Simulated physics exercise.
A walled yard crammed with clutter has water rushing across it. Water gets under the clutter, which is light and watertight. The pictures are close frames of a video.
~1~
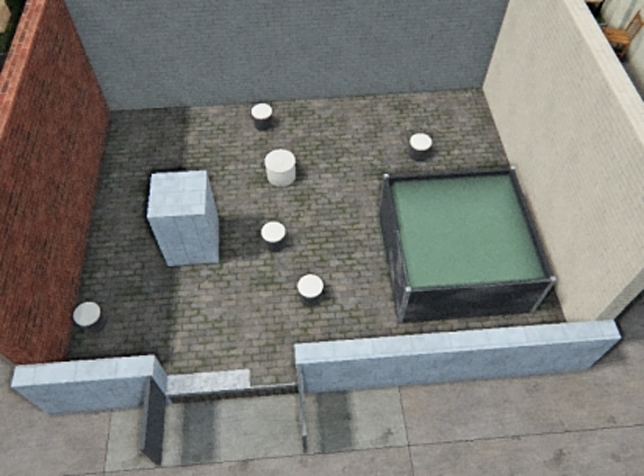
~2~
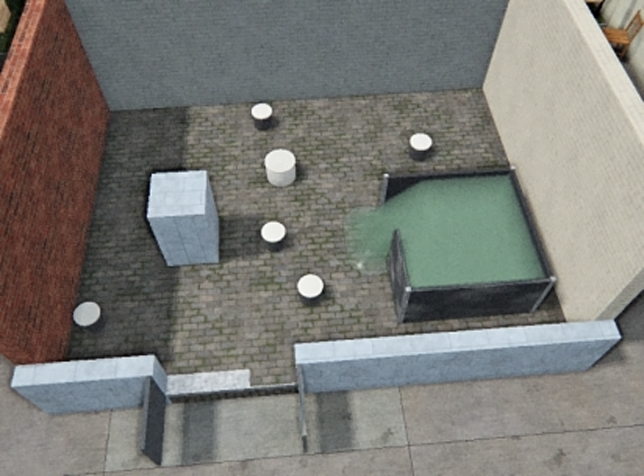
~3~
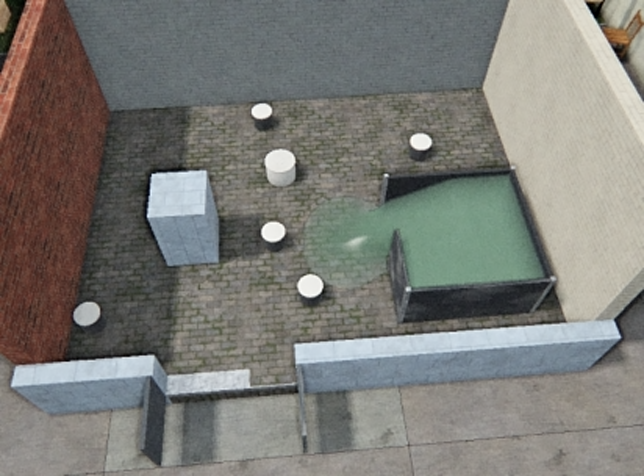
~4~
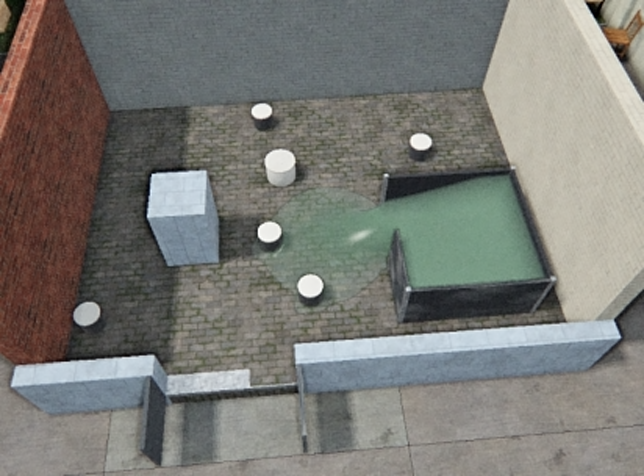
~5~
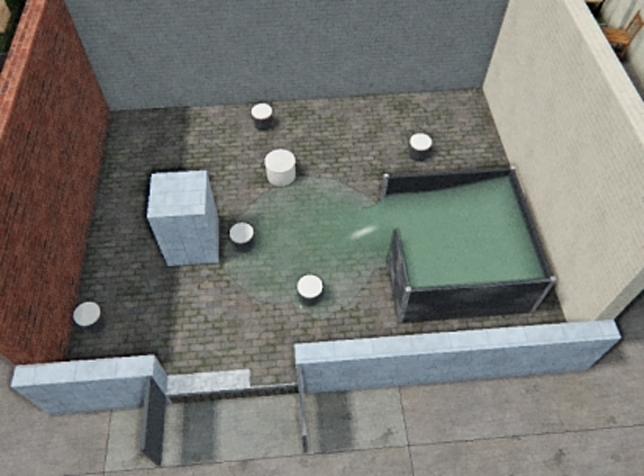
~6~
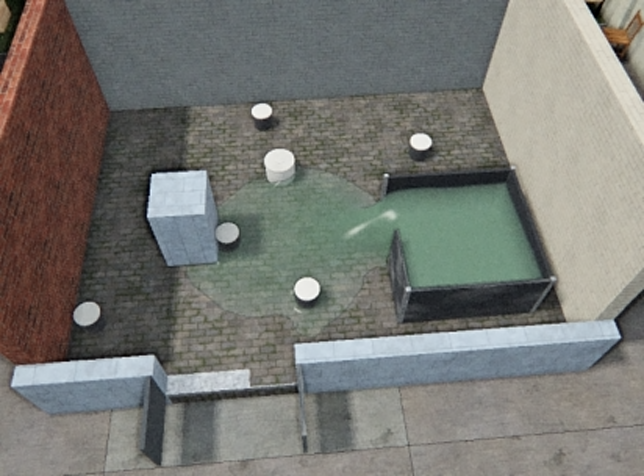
Green water pours from a breached tank across a walled yard, pushing a pail left.
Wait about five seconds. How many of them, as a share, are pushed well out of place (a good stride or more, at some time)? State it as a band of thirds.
Share shifted well: High, two thirds plus.
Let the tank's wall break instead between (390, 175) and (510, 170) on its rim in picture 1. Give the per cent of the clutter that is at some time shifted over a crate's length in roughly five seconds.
About 90 per cent.
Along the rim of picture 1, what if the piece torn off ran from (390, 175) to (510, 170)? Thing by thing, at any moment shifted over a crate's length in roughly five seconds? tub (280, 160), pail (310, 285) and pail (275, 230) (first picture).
Travels that far, falls short, travels that far.
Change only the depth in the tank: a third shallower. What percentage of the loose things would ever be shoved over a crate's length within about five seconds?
Roughly 70 in a hundred.
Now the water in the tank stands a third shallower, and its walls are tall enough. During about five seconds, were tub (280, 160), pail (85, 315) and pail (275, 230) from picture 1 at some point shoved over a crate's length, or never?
Taking them as listed, the first did it, the second did it and the third did it.
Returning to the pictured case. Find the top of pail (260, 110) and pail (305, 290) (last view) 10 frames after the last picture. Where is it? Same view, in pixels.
Roughly (236, 95), then (249, 378).
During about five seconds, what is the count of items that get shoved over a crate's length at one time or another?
The total is 5.
A moment on, 2 of 7 are well off their spots; 1 afloat.
Next, 4 of 7 are well off their spots; 4 afloat.
Later, 5 of 7 are well off their spots; 4 afloat.
In the end, 5 of 7 are well off their spots, and 5 have been at some point; 4 afloat.
